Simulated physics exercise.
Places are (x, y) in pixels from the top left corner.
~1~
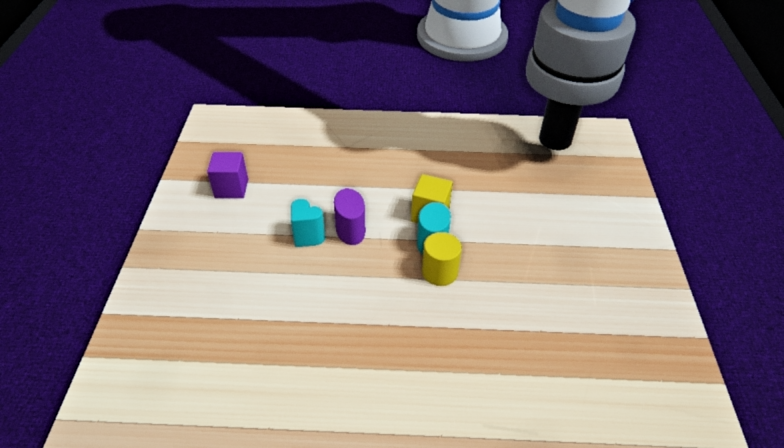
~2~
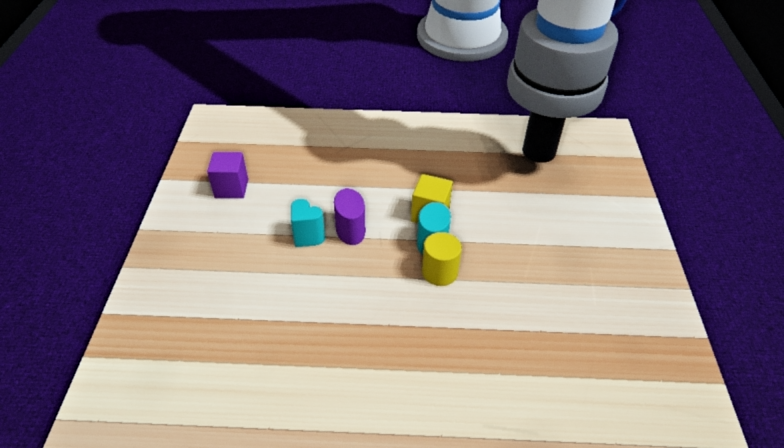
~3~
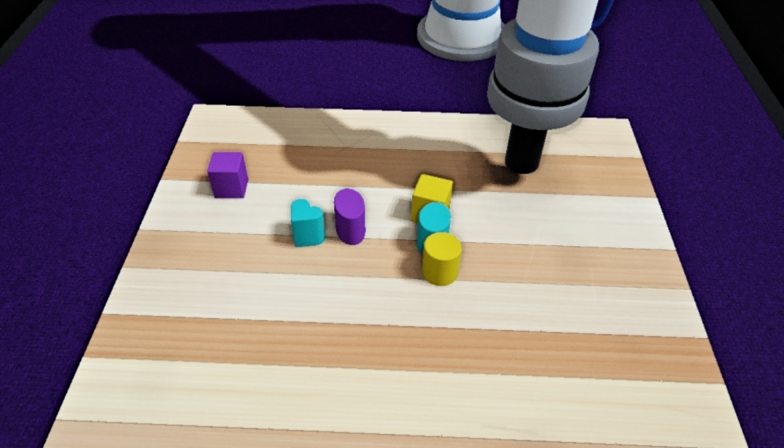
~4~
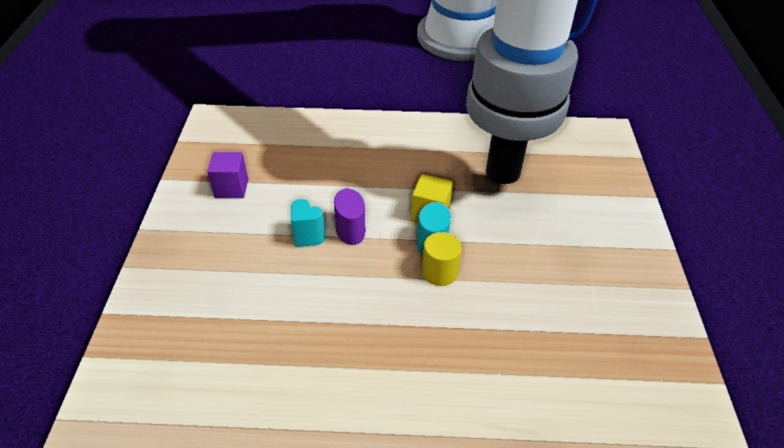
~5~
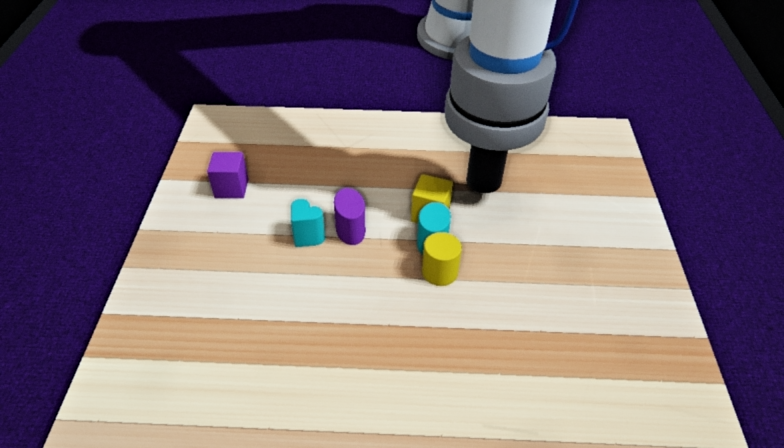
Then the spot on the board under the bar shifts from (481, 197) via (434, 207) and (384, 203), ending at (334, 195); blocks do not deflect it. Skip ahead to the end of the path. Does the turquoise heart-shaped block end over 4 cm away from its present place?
Final answer: No.
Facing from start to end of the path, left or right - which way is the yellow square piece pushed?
Off to the left side.
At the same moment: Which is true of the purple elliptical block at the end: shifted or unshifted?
By the last moment of the path, the purple elliptical block has shifted.
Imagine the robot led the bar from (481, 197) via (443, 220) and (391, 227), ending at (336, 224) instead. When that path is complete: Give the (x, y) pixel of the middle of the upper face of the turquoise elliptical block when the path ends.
Located at (413, 228).
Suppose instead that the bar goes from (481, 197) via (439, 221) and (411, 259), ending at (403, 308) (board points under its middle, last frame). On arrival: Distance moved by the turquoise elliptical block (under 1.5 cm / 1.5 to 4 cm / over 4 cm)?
The largest band: Over 4 cm.
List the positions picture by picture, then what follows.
In the first frame, lower end of the bar (555, 140), tops of blocks, turquoise heart-shaped block (304, 210), purple elliptical block (349, 202), yellow square piece (433, 187).
In the second frame, bar (539, 152), blocks as before.
In the third frame, bar (522, 163), blocks as before.
In the fourth frame, bar (503, 173), blocks as before.
In the fifth frame, bar (484, 182), turquoise heart-shaped block (304, 210), purple elliptical block (349, 202), yellow square piece (433, 187).
On the path given first. One third of the way, bar (435, 192); yellow square piece (406, 192), turned 45° anticlockwise.
Two thirds of the way, bar (382, 188); purple elliptical block (336, 209); yellow square piece (373, 200), turned 85° anticlockwise.
At the end, bar (333, 180); turquoise heart-shaped block not moved; purple elliptical block (335, 209); yellow square piece (372, 200), turned 95° anticlockwise.
